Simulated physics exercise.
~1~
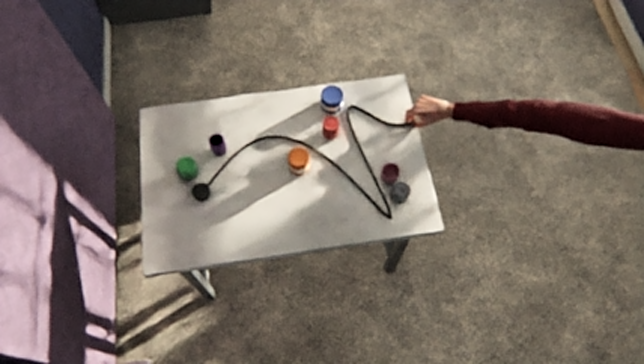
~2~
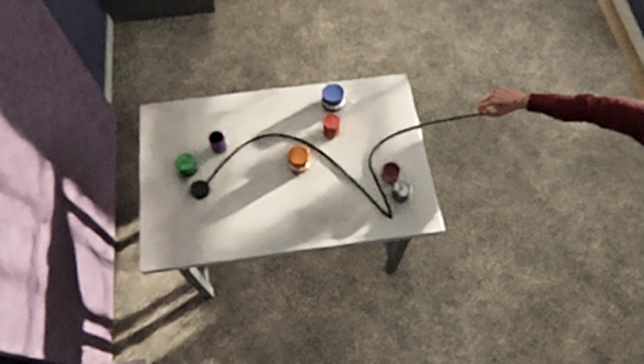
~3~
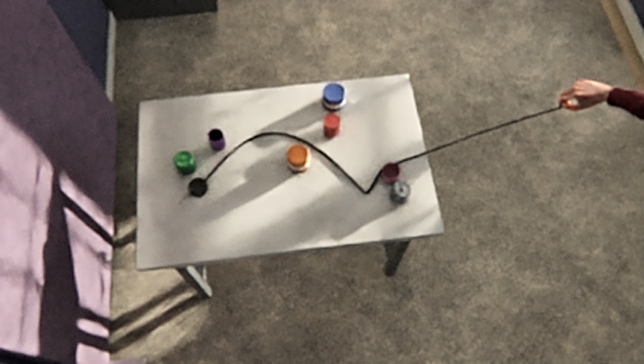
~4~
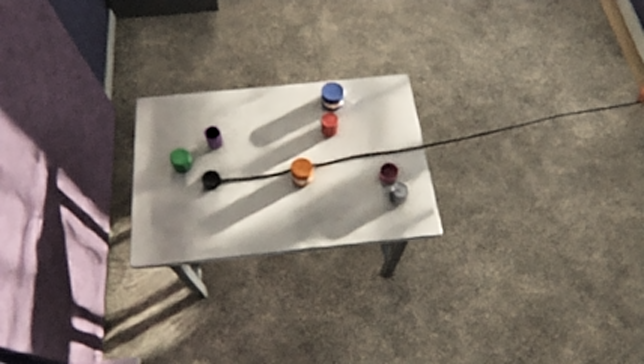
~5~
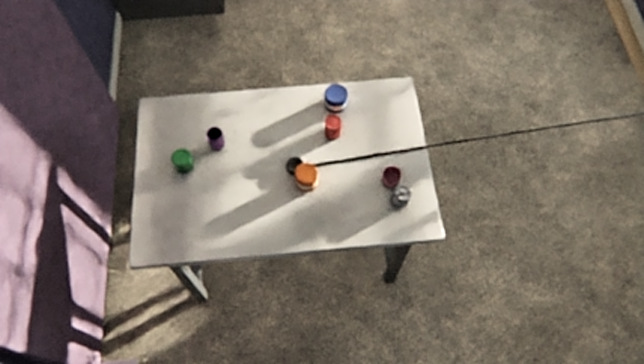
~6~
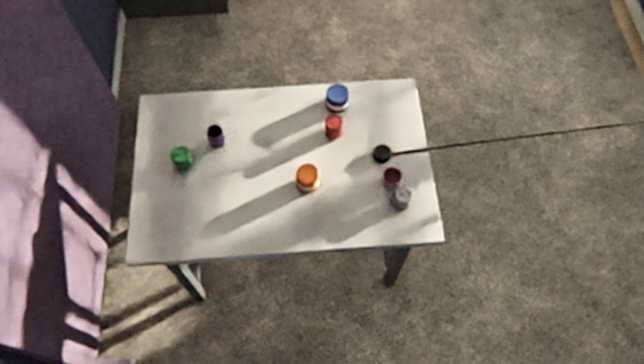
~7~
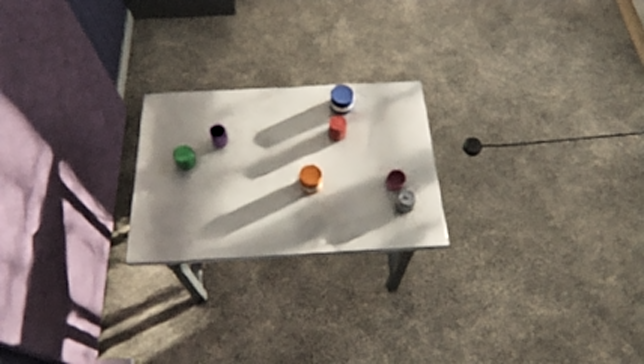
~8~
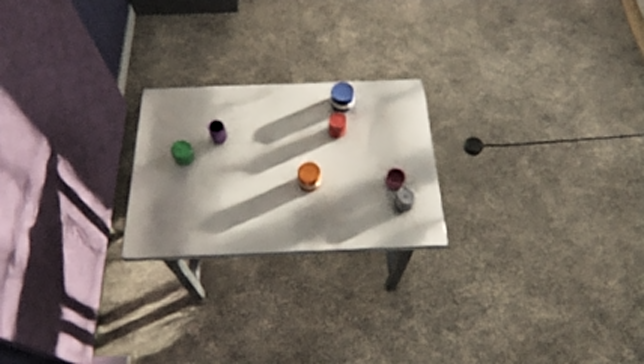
A black disc-shaped object on a long dark cord rests near the left end of a white table, seen from above at a slant in a carpeted room. A green pot and a purple mug stand near it, with an orange tin in the middle, blue and red containers toward the back, and a pink cup and grey pot at right. A hand in a dark red sleeve pulls the cord rightwards, drawing its bends straight. The disc slides across, nudging the orange tin slightly toward the front, then leaves the right edge. It ends beyond the table, still on the taut cord, with every container upright.
